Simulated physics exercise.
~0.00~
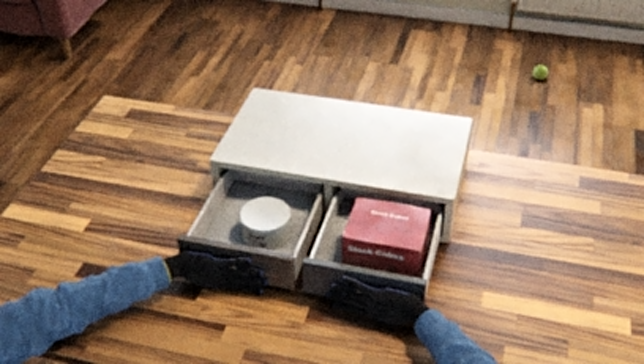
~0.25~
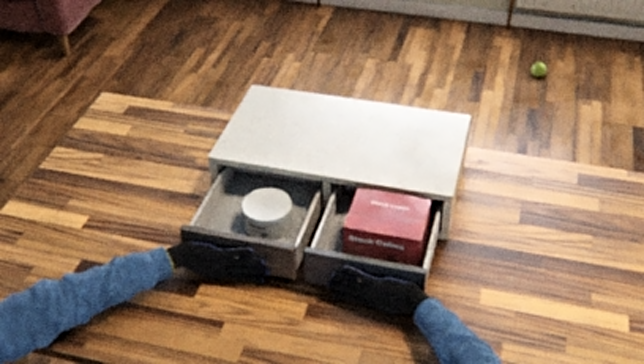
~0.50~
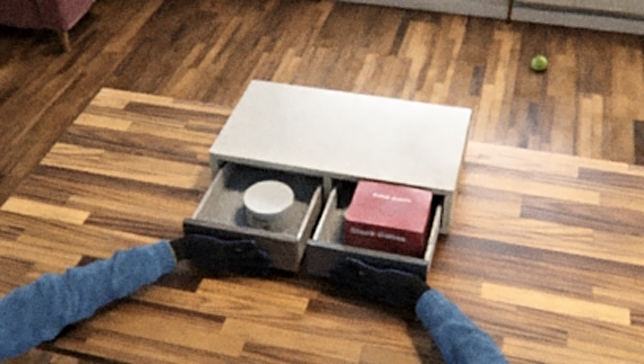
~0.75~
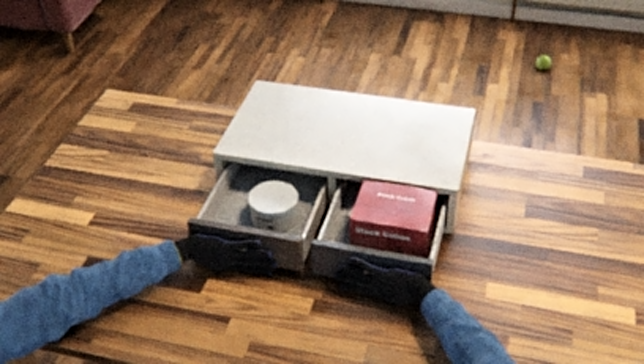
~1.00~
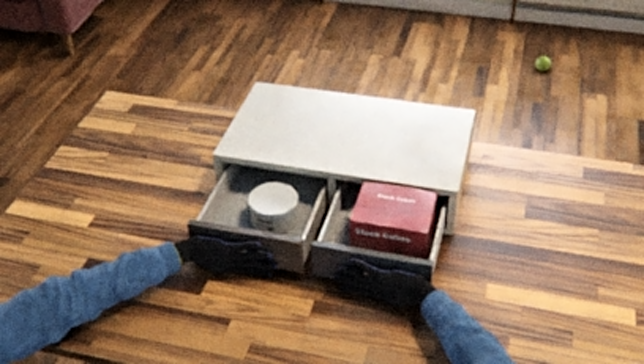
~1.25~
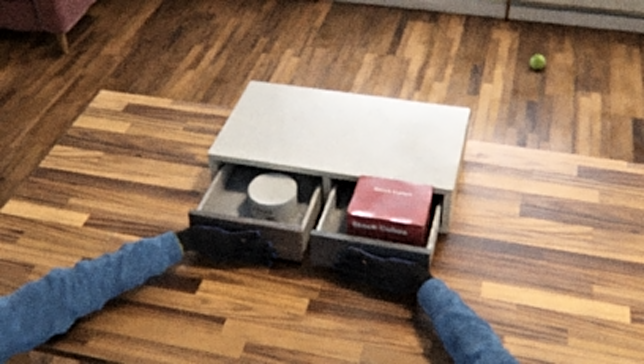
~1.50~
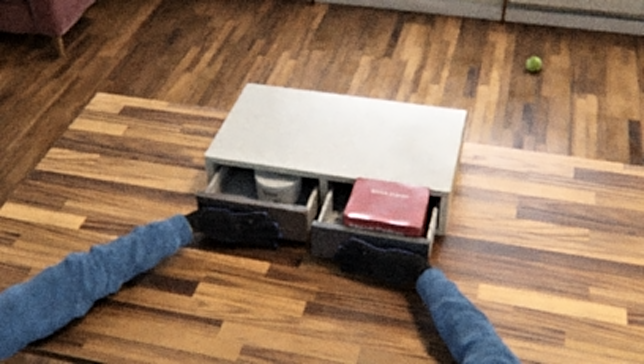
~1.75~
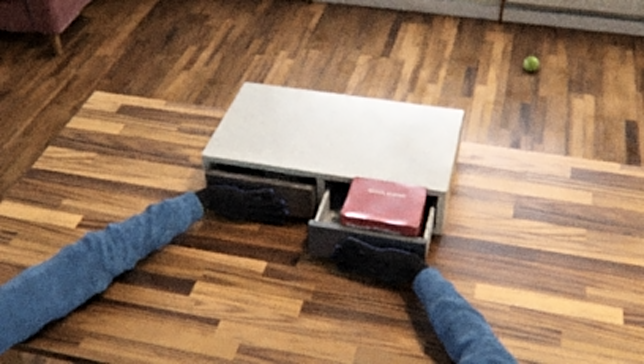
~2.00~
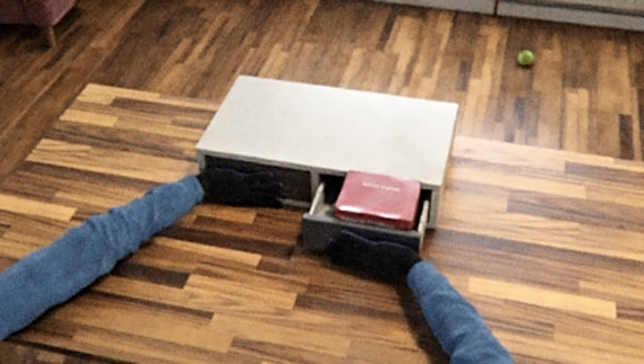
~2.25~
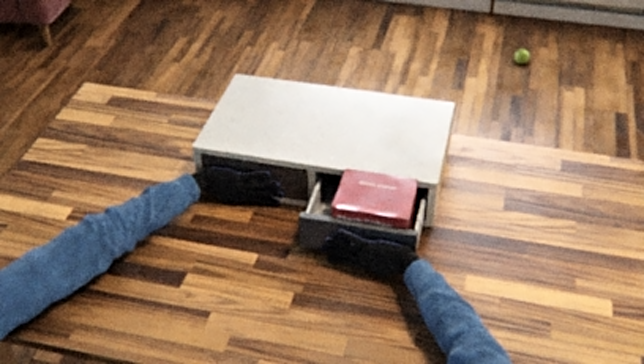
Gloved hands push two open drawers inward; the left one shuts, the right stays ajar.
